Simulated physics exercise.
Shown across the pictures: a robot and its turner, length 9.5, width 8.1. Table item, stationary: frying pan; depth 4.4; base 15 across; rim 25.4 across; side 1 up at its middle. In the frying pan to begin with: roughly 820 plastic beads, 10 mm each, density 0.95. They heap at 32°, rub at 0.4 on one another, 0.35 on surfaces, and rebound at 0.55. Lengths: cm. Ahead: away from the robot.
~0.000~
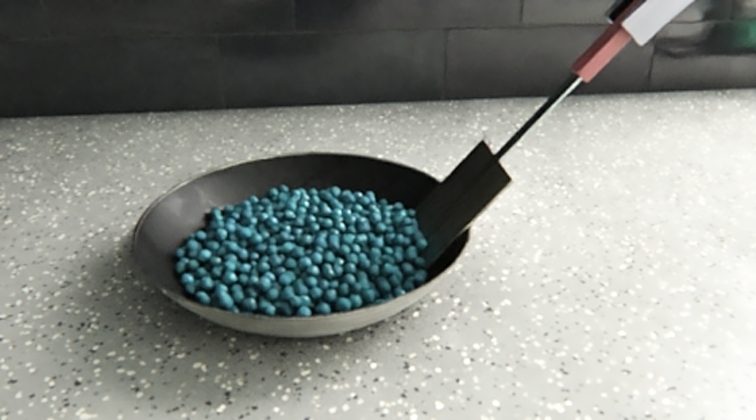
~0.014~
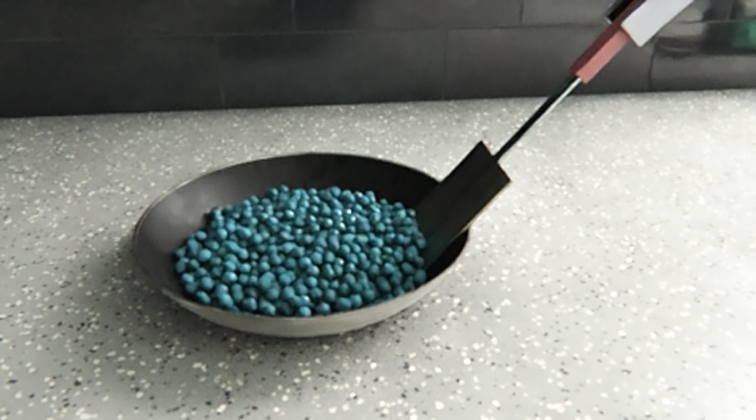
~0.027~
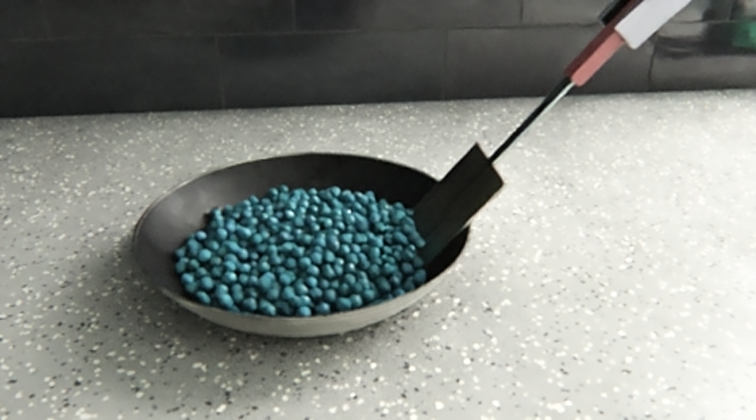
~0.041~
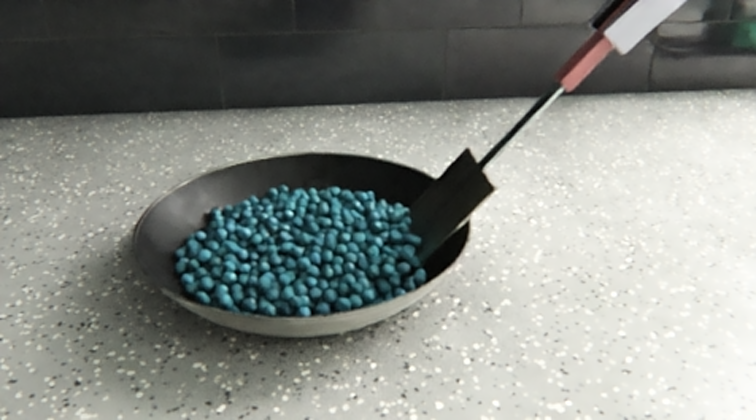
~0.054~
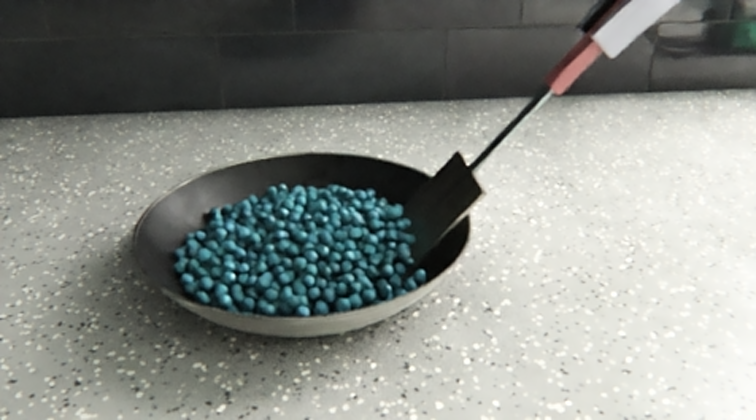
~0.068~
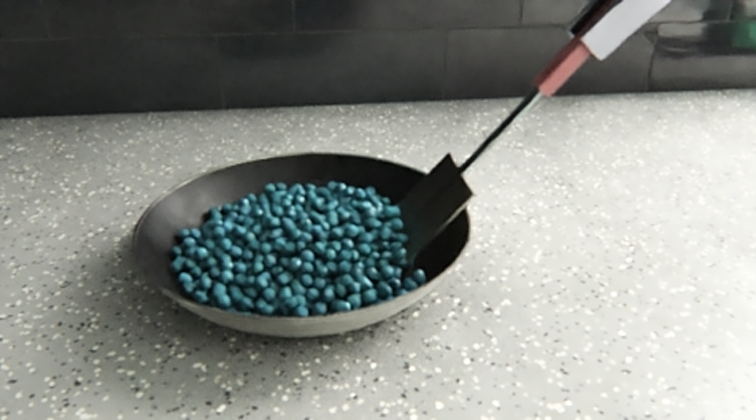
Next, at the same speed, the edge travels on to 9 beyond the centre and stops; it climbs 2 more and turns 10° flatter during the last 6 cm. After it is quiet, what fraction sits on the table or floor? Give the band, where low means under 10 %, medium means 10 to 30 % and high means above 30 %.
Band: Medium.
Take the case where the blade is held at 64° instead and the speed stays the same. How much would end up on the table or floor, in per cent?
In that case around 25 per cent.
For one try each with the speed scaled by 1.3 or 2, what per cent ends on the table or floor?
I'd expect close to 25 and then close to 35 percent.
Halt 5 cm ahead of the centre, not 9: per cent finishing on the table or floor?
Result: Approx. 0 %.
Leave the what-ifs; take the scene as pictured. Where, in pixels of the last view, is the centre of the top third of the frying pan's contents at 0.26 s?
Near pixel (217, 228).
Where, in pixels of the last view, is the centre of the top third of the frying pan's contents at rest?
Somewhere near (211, 242) in the last picture.
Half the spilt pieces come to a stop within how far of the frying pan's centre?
Roughly 20 cm from the middle.
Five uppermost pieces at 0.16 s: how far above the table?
Estimated height above table: Approx. 5 cm.
By 0.16 s, sloping 49°, highest piece 5 above the table; 825 in the frying pan.
By 0.26 s, sloping 46°, highest piece 6 above the table; 825 in the frying pan.
By 0.50 s, sloping 39°, highest piece 6 above the table; 675 in the frying pan, 138 on the table or floor, 12 on the blade or in flight.
By 1.55 s, sloping 39°, highest piece 5 above the table; 671 in the frying pan, 154 on the table or floor.
Final count, 671 in the frying pan, 154 on the table or floor. That is 19 % on the table or floor.
